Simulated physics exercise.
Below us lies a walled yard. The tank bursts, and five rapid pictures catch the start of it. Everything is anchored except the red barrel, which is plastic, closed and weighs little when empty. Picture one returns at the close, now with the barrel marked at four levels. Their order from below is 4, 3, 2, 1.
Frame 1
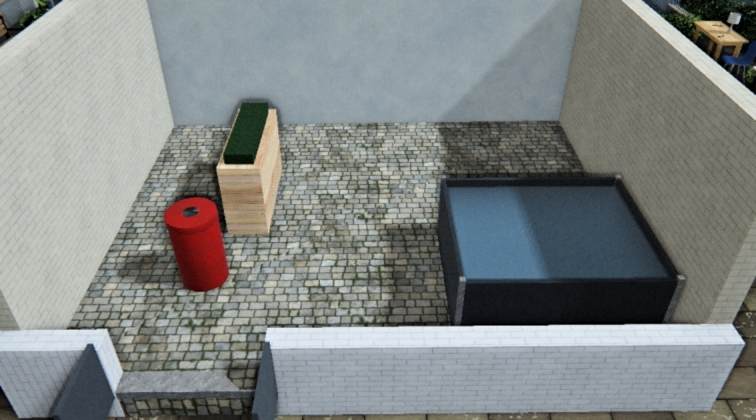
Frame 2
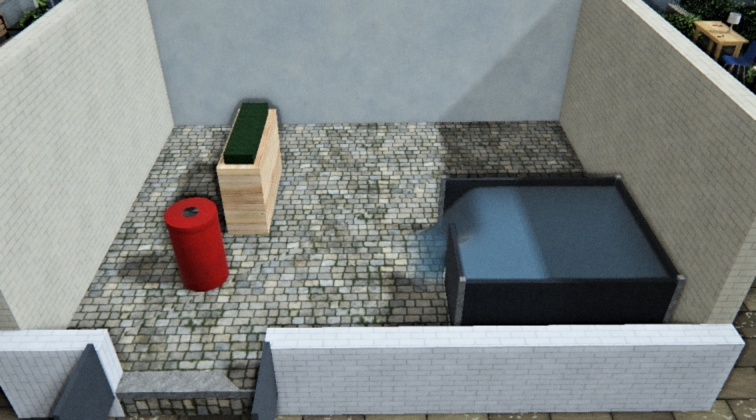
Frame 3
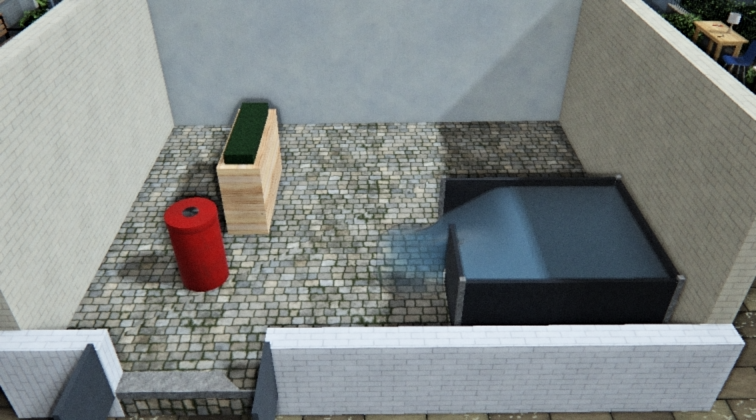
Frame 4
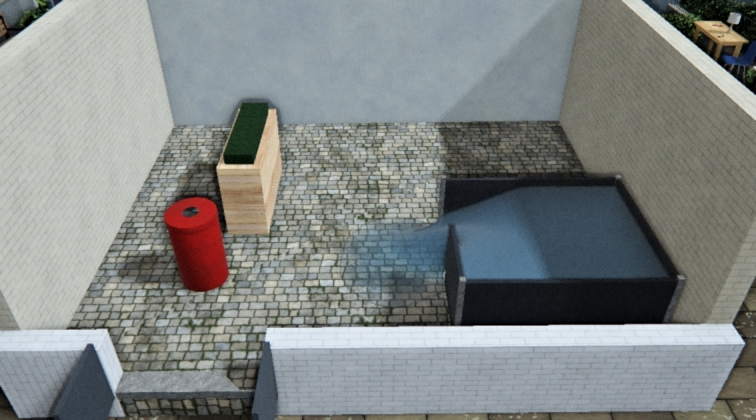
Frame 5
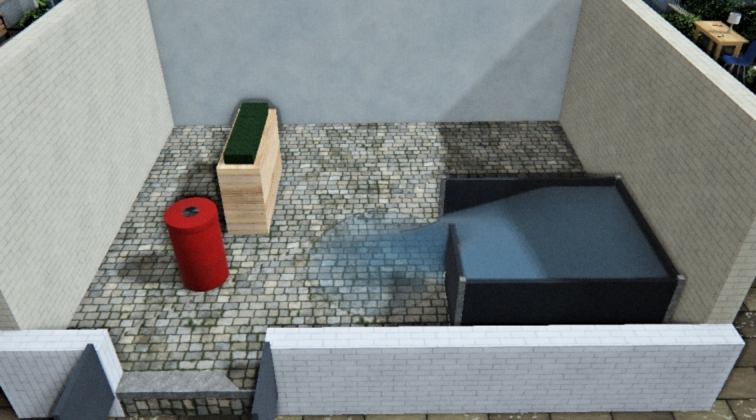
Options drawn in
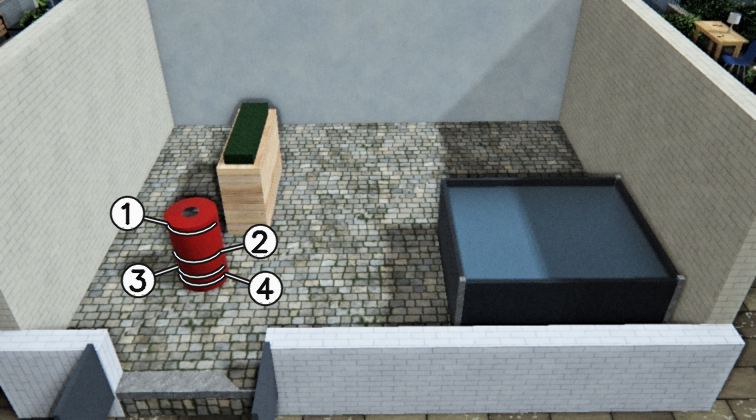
The clip opens on a walled, cobbled yard with a red barrel and a wooden planter on the left and a full, dark-sided tank of water on the right. Water pours through a gap in the tank's left side, then spreads leftward across the cobbles in a widening, shallow sheet.
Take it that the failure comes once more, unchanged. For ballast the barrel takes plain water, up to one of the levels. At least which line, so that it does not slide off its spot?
Go for 2.
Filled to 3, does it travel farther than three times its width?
No, it does not.
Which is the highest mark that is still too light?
It is 3.
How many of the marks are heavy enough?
Two of the four.
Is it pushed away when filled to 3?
Yes, that goes wrong.
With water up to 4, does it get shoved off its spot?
Yes, that goes wrong.
On the marked copy, 1 at (187, 234); 2 at (193, 262); 3 at (197, 277); 4 at (199, 285); from the bottom up 4, 3, 2, 1.
For mark 1, it does not move.
For mark 2, it does not move.
For mark 3, it is pushed about its own width away.
For mark 4, it is washed out through the gate.
